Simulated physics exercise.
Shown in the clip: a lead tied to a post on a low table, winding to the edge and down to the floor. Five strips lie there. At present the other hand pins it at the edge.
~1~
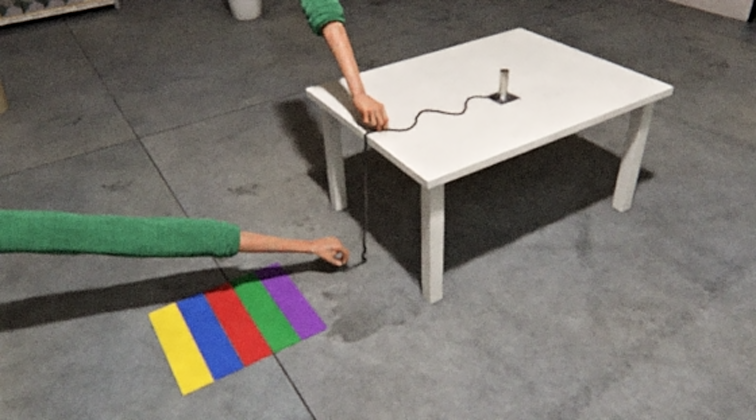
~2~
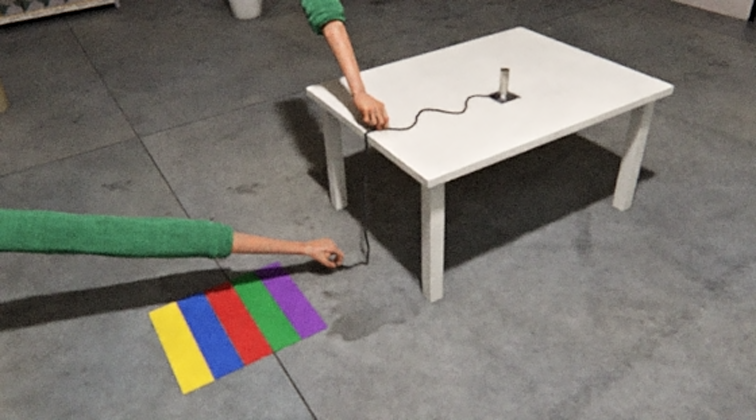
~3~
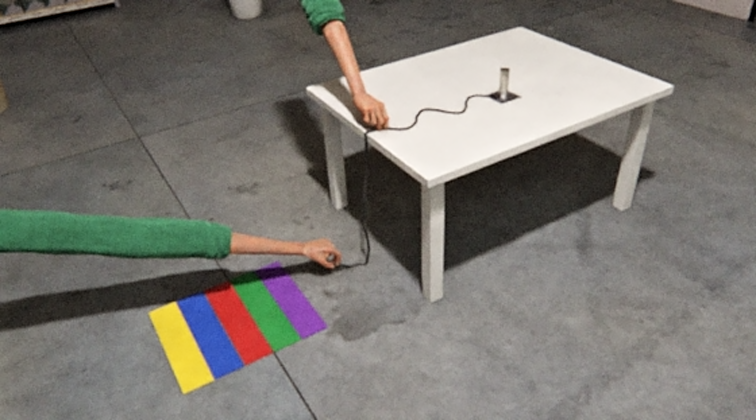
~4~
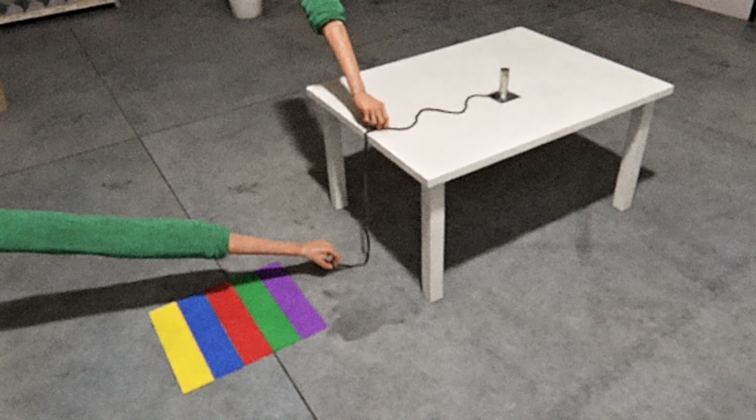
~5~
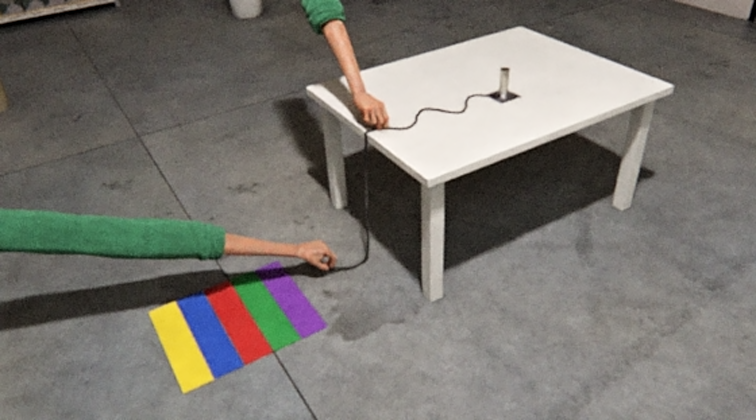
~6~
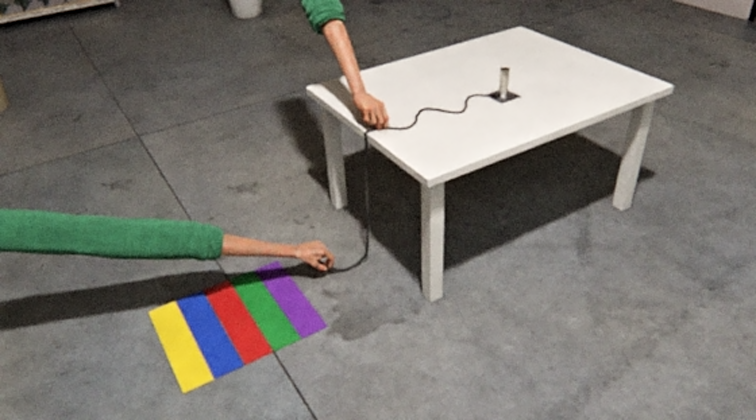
A hand draws a dark cord slightly left above colored strips while another pins it at the table's edge.
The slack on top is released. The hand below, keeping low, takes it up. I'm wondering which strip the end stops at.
It stops at the blue strip.
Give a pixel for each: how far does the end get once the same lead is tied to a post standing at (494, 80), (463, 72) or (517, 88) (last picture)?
The spots are near (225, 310), (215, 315) and (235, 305).
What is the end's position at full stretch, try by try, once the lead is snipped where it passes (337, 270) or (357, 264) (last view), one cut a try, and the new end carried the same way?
(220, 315) and (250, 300).
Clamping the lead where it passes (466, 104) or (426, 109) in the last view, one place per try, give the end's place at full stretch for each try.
First try near (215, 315), second near (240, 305).
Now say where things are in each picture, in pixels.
In the first frame, end (342, 263); purple (306, 321); green (279, 333); red (251, 346); blue (222, 359); yellow (191, 372).
In the second frame, end (336, 264); lead through (471, 97) (441, 111) (410, 128) (367, 149) (364, 206) (369, 251).
In the third frame, end (335, 265).
In the fourth frame, end (333, 266); lead through (471, 97) (441, 111) (410, 128) (366, 149) (365, 205) (369, 251).
In the fifth frame, end (329, 267).
In the sixth frame, end (327, 267); lead through (471, 96) (441, 111) (410, 127) (366, 148) (368, 204) (367, 251).
A little later, end near (257, 297); over green.
Next, end near (221, 312); over red.
When it is tight, end near (200, 321); over blue. It gets as far as the blue strip.
